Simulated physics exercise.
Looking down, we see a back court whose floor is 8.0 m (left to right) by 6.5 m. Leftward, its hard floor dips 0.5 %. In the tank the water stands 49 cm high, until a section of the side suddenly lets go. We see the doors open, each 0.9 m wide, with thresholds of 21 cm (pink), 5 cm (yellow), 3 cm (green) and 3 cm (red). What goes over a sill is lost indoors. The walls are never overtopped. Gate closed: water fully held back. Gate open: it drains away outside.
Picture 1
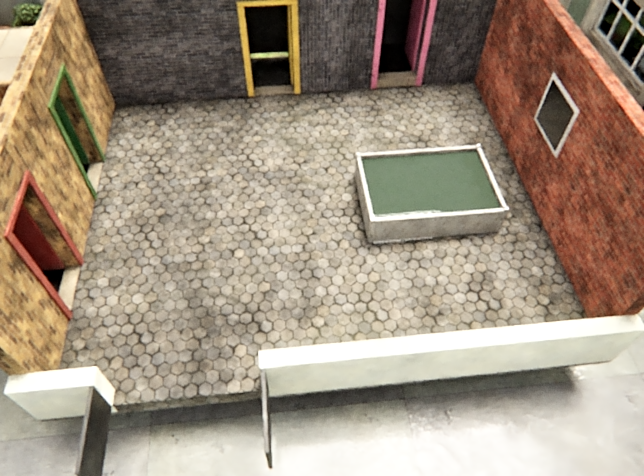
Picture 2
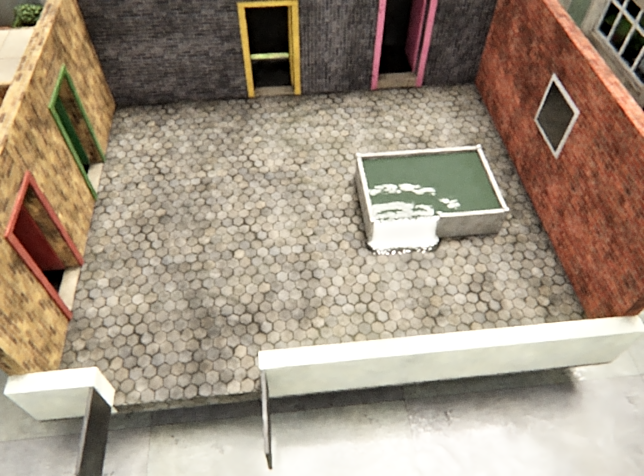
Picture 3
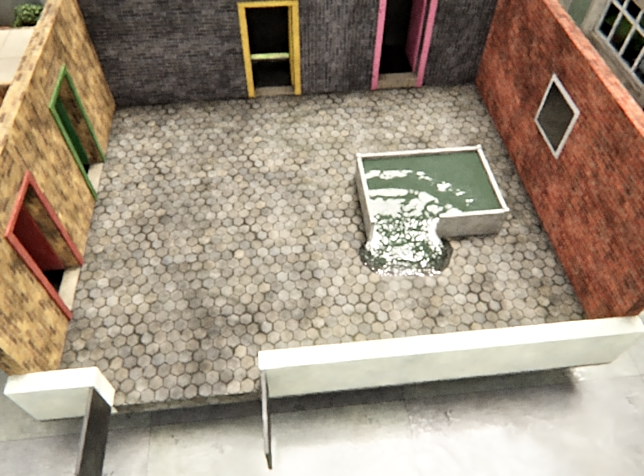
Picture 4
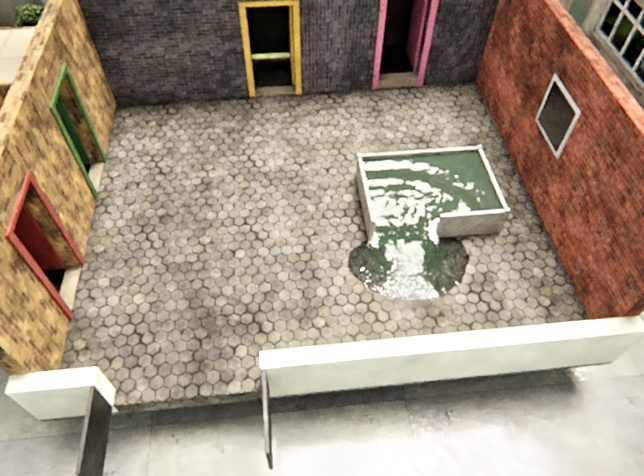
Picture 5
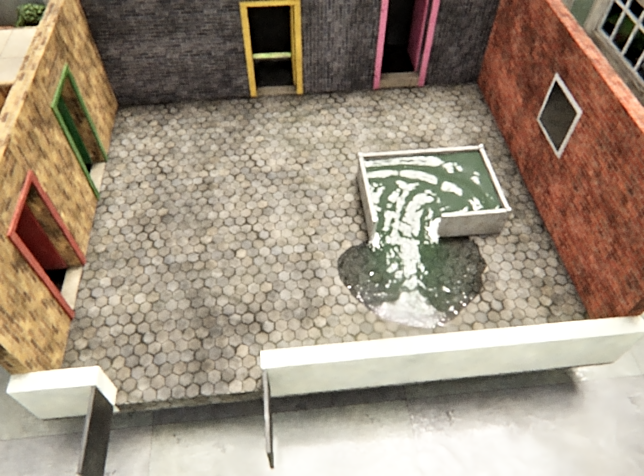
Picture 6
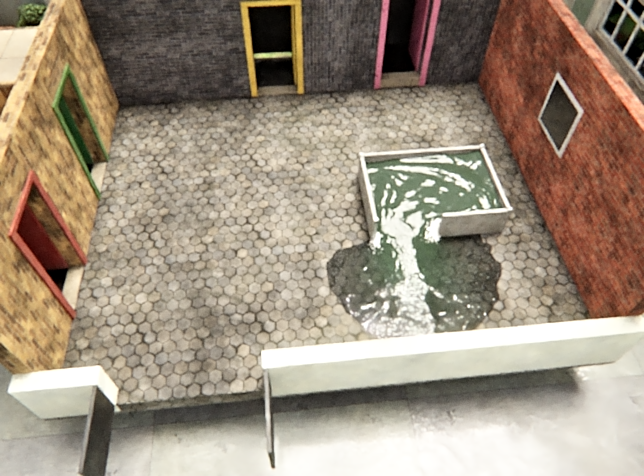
Green water pours from a pale-rimmed rectangular tank on the right of a grey, hexagon-paved courtyard, seen from high above by an almost still camera. Yellow and pink doorframes stand in the dark back wall, green and red ones in the tan left wall, and a window in the red brick right wall. The water, first still, gushes through the tank's near side, ripples white, and spreads forward in a widening dark pool.
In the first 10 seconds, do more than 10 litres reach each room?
The pink door never breaches the limit. The yellow door never breaches the limit. The green door never breaches the limit. The red door breaches the limit.
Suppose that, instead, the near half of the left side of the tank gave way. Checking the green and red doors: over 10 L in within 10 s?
Green beyond, red beyond.
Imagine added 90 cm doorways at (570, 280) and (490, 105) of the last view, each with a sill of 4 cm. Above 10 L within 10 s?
Exceeded, within it.
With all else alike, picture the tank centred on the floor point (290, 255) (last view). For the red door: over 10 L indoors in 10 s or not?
Well, red ends up inside the mark.
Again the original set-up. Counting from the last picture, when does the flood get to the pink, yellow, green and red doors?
Arrival: Pink 6.5 s, yellow not in the 10 s, green 5.0 s, red 3.0 s.
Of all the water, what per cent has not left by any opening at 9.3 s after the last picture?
It comes to near 86 per cent.
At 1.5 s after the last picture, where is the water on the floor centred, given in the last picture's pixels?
Close to (416, 256) in the last picture.
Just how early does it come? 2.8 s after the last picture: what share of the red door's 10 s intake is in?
Share: ~ 0 %.
Then, 0.7 s after the last picture water covers 10 % of the floor and is deepest (26 cm) near (410, 359); pink door not reached, yellow door not reached, green door not reached, red door not reached.
Then, 1.5 s after the last picture water covers 15 % of the floor and is deepest (25 cm) near (422, 358); pink door not reached, yellow door not reached, green door not reached, red door not reached.
Then, 2.8 s after the last picture water covers 30 % of the floor and is deepest (19 cm) near (587, 341); pink door not reached, yellow door not reached, green door not reached, red door not reached.
Then, 5.3 s after the last picture water covers 50 % of the floor and is deepest (10 cm) near (405, 337); pink door not reached, yellow door not reached, green door 2 cm at the sill, 0 L in, red door 8 cm at the sill, 29 L in.
Then, 9.3 s after the last picture water covers 70 % of the floor and is deepest (6 cm) near (58, 394); pink door 4 cm at the sill, 0 L in, yellow door not reached, green door 3 cm at the sill, 0 L in, red door 6 cm at the sill, 65 L in.
